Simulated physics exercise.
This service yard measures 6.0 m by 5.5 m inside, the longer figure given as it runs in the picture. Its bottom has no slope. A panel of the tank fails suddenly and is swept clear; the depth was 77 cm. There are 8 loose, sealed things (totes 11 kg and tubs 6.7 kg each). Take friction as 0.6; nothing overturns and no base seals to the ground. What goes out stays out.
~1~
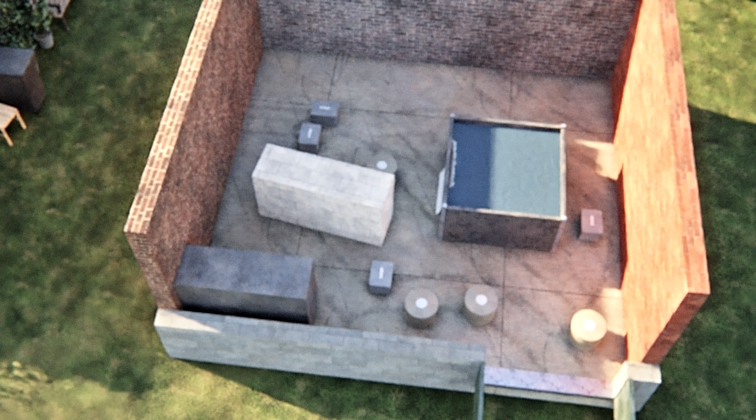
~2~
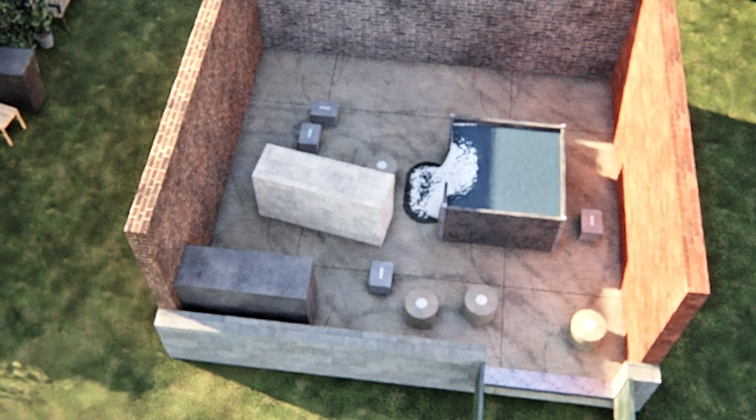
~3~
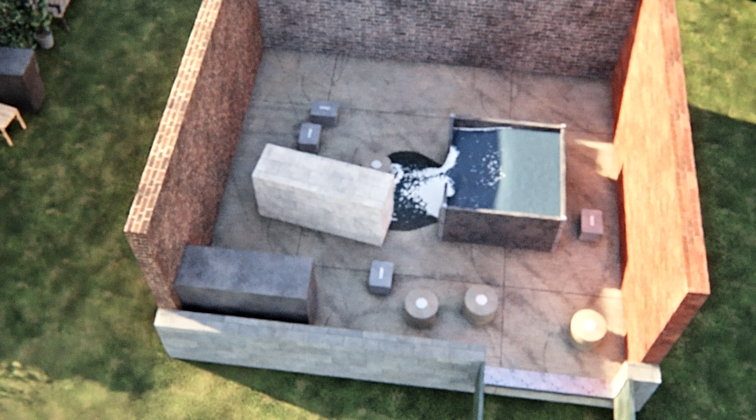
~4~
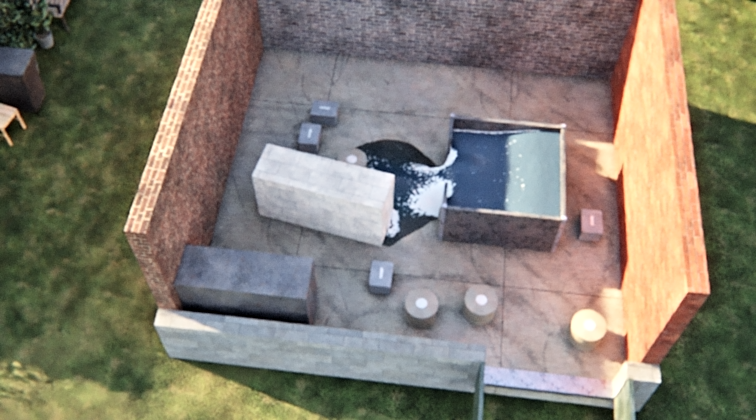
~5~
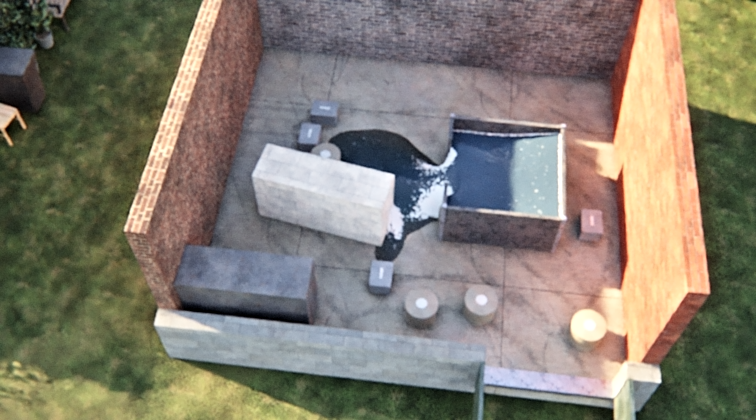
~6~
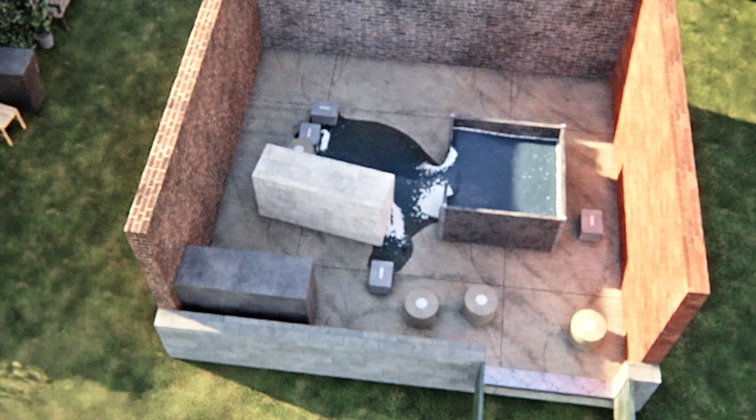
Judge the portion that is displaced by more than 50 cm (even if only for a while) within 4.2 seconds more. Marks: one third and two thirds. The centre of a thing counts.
That comes to one to two thirds.
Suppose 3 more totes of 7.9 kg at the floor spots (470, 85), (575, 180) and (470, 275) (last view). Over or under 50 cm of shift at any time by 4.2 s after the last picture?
In turn: Past it, under, under.
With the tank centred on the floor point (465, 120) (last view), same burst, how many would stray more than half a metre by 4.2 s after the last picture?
In that case 4 of them.
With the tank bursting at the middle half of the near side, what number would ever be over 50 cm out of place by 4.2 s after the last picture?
In that case 3 of them.
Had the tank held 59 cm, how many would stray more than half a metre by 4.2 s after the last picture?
Then 3.
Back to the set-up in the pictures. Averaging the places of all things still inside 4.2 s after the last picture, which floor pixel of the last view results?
At about (498, 226).
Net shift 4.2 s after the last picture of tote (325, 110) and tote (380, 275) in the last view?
In turn: 300 cm, 40 cm.
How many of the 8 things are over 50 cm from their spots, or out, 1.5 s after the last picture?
3 of them.
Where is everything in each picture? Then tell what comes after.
In the first frame, a tub at (382, 166), on the bottom; a tote at (310, 134) rests on the ground; 2.5 m2 under water; 0 of 8 have shifted.
In the second frame, a tub at (382, 166) rests on the ground; a tote at (310, 134), on the bottom; water covers 3.1 m2; 0 of 8 have shifted.
In the third frame, a tub at (376, 165) rests on the ground, 9 cm from its start; a tote at (310, 134), on the bottom; water covers 3.7 m2; 1 of 8 have shifted.
In the fourth frame, a tub at (352, 160), on the bottom, 46 cm from its start; a tote at (310, 134), on the bottom; water covers 4.5 m2; 1 of 8 have shifted.
In the fifth frame, a tub at (326, 155), on the bottom, 88 cm from its start; a tote at (310, 134), on the bottom; 5.3 m2 under water; 1 of 8 have shifted.
In the sixth frame, a tub at (299, 150), on the bottom, 130 cm from its start; a tote at (309, 134), on the bottom; 6.2 m2 under water; 1 of 8 have shifted.
Then, 0.4 s after the last picture 1 of 8 are over 50 cm from their spots; 0 afloat.
Then, 1.5 s after the last picture 3 of 8 are over 50 cm from their spots; 3 afloat.
Then, 2.8 s after the last picture 4 of 8 are over 50 cm from their spots; 3 afloat.
Then, 4.2 s after the last picture 4 of 8 are over 50 cm from their spots, and 4 have been at some point; 1 afloat.
